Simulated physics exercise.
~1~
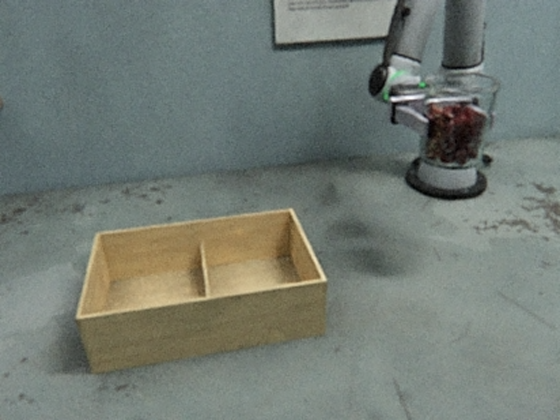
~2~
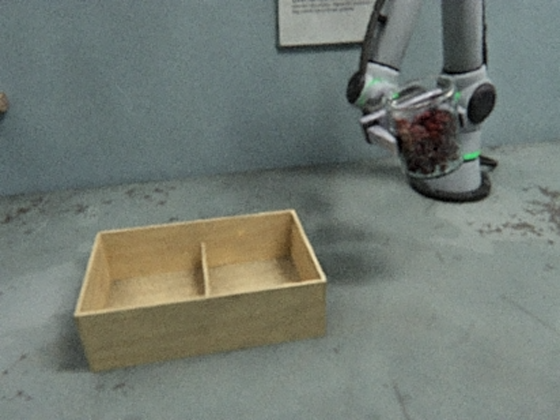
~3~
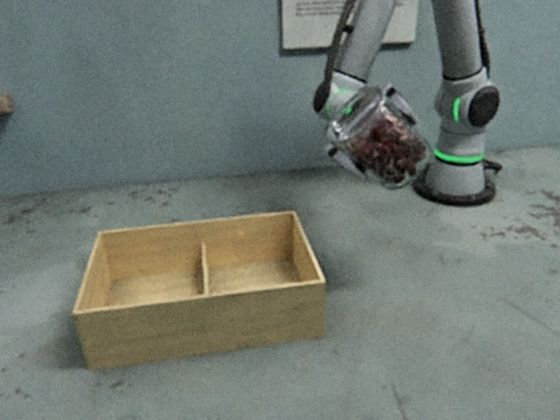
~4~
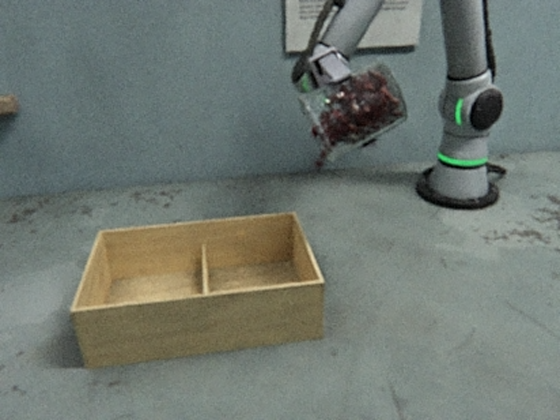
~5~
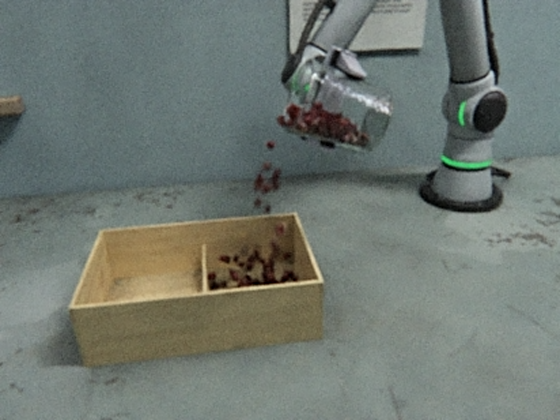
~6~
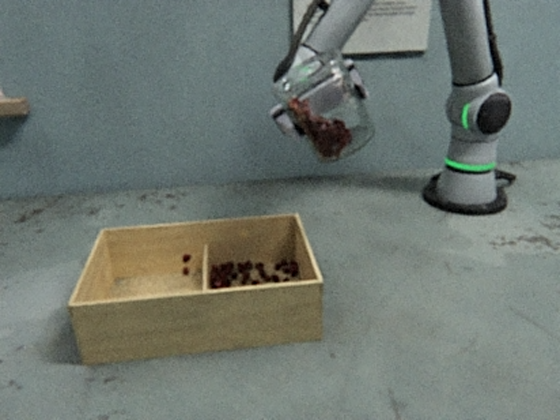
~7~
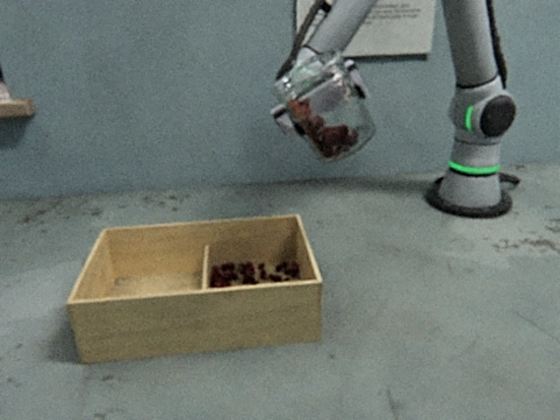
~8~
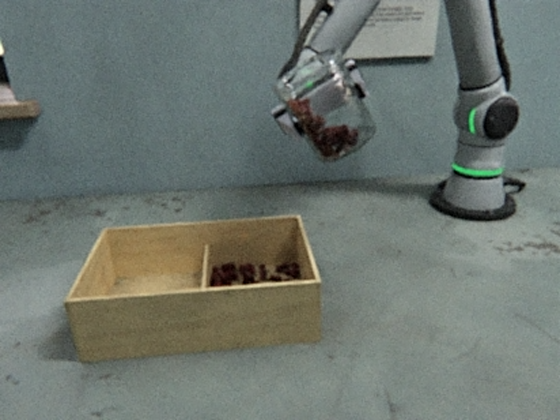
A robot arm tips some red beans from a clear cup into a divided wooden box, then holds still.
